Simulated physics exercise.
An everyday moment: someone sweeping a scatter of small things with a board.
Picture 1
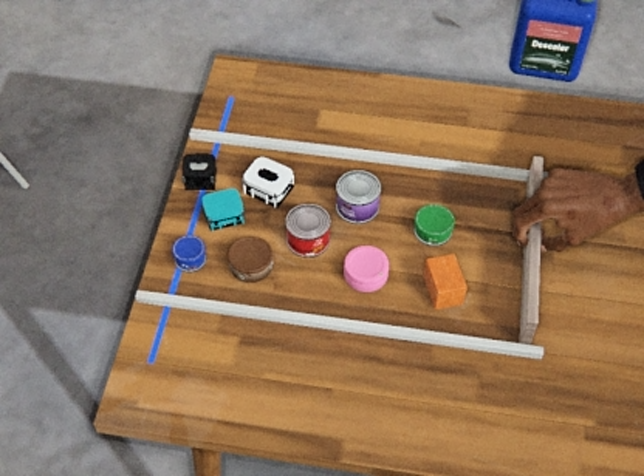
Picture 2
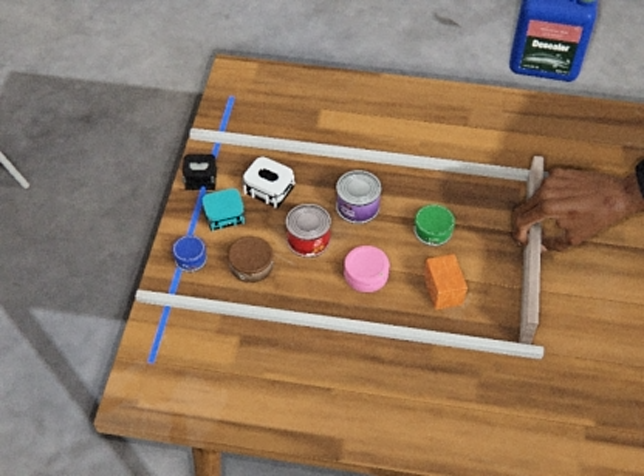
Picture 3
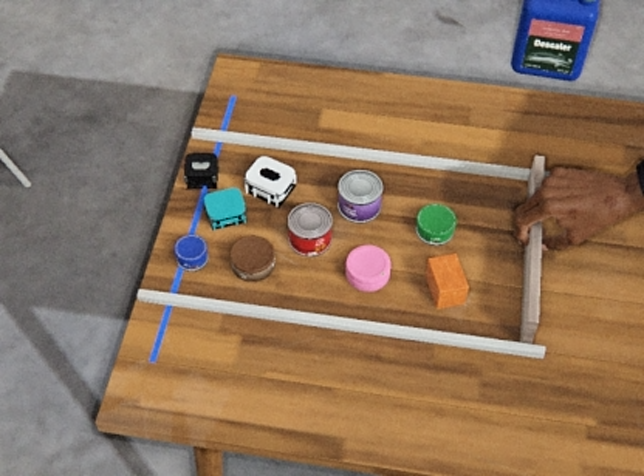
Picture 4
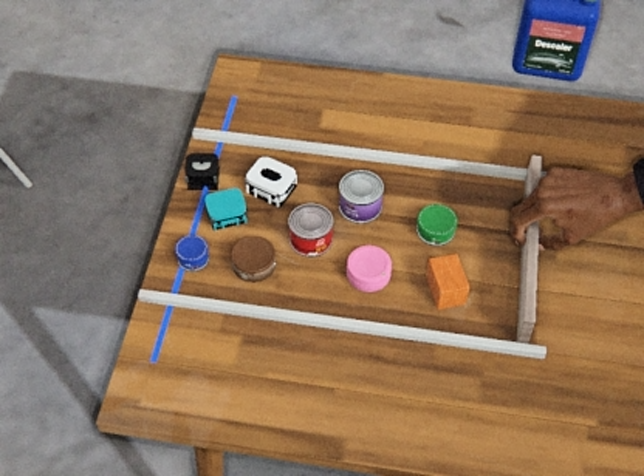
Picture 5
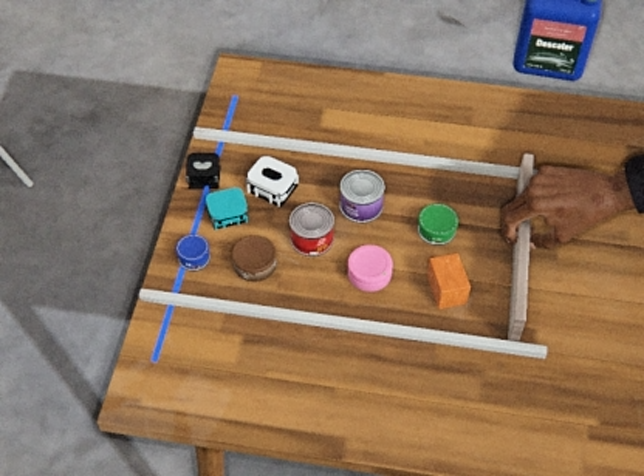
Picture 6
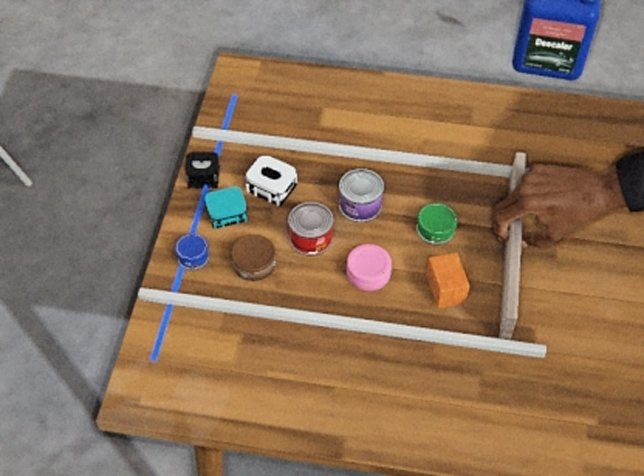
The footage shows small lids, tins and cases scattered between two pale rails on a wooden table, near a blue tape line, while a hand holds a board at the right, then slides it slightly left without touching them.
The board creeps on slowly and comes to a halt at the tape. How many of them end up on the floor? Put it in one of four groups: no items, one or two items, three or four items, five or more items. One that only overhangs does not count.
Group: Five or more items.
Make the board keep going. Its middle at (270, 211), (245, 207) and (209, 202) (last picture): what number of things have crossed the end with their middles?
Respectively, 1, 3 and 6.
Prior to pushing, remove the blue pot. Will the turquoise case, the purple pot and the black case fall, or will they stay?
The turquoise case tumbles off; the purple pot holds on; the black case falls.
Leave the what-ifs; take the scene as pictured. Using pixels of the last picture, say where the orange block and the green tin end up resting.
The orange block stops around (171, 243); the green tin around (186, 186).
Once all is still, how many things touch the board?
Counting them up gives 3.
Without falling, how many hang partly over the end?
It's 2.
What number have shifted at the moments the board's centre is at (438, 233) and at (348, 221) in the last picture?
The first count is 2, and then it's 6.
Soon after, none off yet; black case at rest near (203, 171); blue pot at rest near (193, 252); turquoise case at rest near (226, 208).
After that, none off yet; black case at rest near (203, 171); blue pot at rest near (191, 252); turquoise case at rest near (226, 208).
And then, one off so far; black case tilting well over near (163, 169); blue pot on its way down near (135, 347); turquoise case displaced about its own width near (187, 196).
In the end, the number that fall off is five or more; gone, pink lid, red pot, brown tub, white case, turquoise case, blue pot and black case.
